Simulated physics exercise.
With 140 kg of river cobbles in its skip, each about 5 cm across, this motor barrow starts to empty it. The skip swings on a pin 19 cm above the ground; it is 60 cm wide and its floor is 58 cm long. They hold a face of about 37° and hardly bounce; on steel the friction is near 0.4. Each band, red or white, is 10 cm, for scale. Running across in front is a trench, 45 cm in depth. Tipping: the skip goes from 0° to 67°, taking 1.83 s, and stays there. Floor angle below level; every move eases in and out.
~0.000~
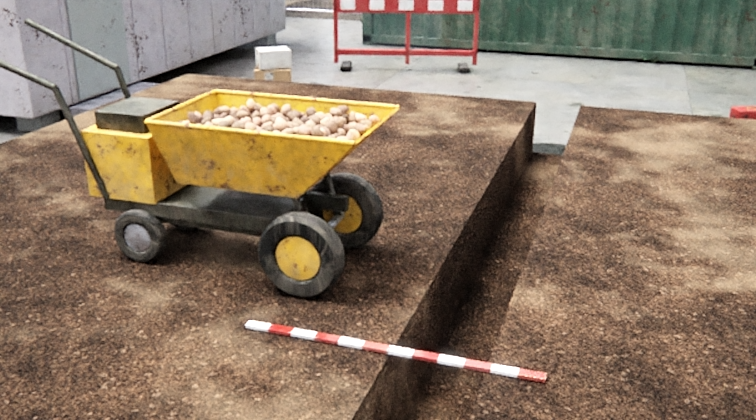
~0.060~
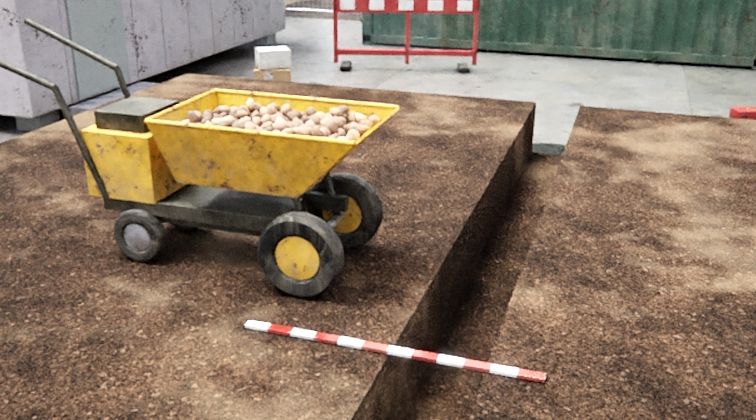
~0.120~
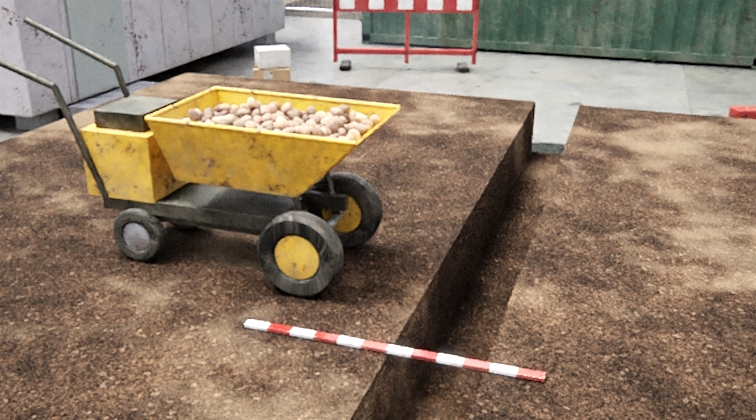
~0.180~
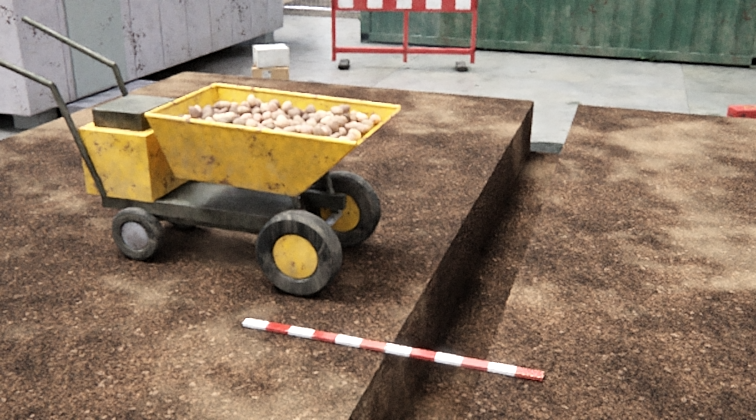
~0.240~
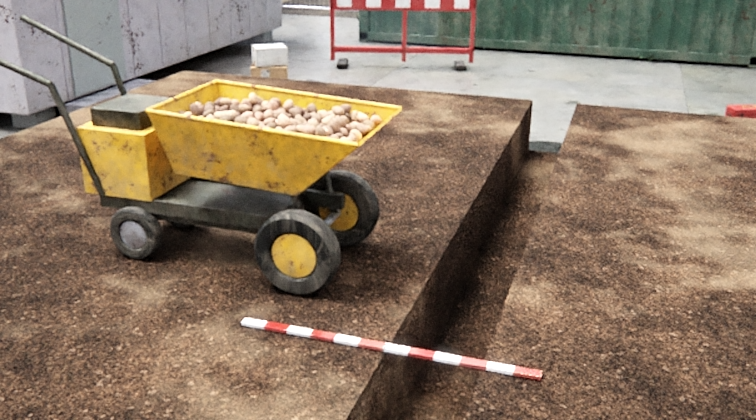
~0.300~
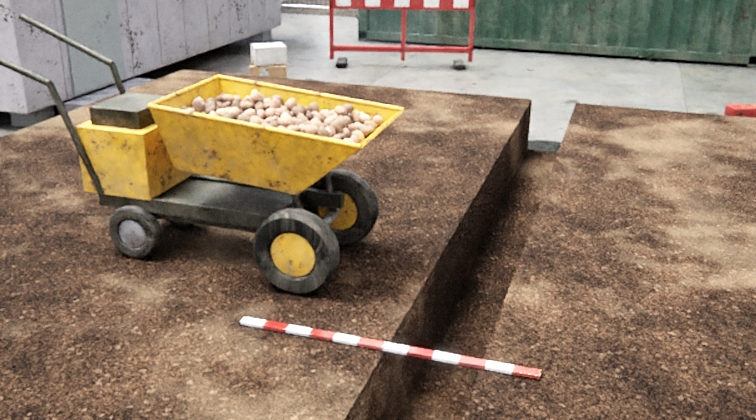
A yellow motor barrow with black wheels and a skip full of pale, rounded stones stands left of centre on brown, gritty ground, seen from slightly above and to one side. A red-and-white banded rod lies in front, partly across a dark trench, with a barrier and green container behind. The skip tilts slightly forward to the right, its stones shifting a little, while the view barely moves.
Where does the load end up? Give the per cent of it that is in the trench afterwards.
Some 85 per cent of it.
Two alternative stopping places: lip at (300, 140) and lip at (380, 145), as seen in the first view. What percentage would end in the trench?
About 95 and 55 per cent.
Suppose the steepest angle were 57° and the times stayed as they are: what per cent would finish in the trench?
About 80 per cent would end up in the trench.
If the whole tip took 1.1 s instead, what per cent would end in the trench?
That would give about 80 percent.
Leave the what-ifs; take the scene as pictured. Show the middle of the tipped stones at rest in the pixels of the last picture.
Look at roughly (473, 357).
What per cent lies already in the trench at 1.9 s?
I'd put it near 50 per cent.
After 1.4 s the floor is at 56°; 99 % in the skip, 1 % in the trench; the foremost stones are at (459, 219).
After 1.9 s the floor is at 67°; 41 % in the skip, 49 % in the trench, 10 % past the trench; the foremost stones are at (569, 306).
After 2.3 s the floor is at 67°; 14 % in the skip, 70 % in the trench, 15 % past the trench; the foremost stones are at (647, 328).
After 4.2 s the floor is at 67°; 0 % in the skip, 85 % in the trench, 15 % past the trench; the foremost stones are at (687, 323).
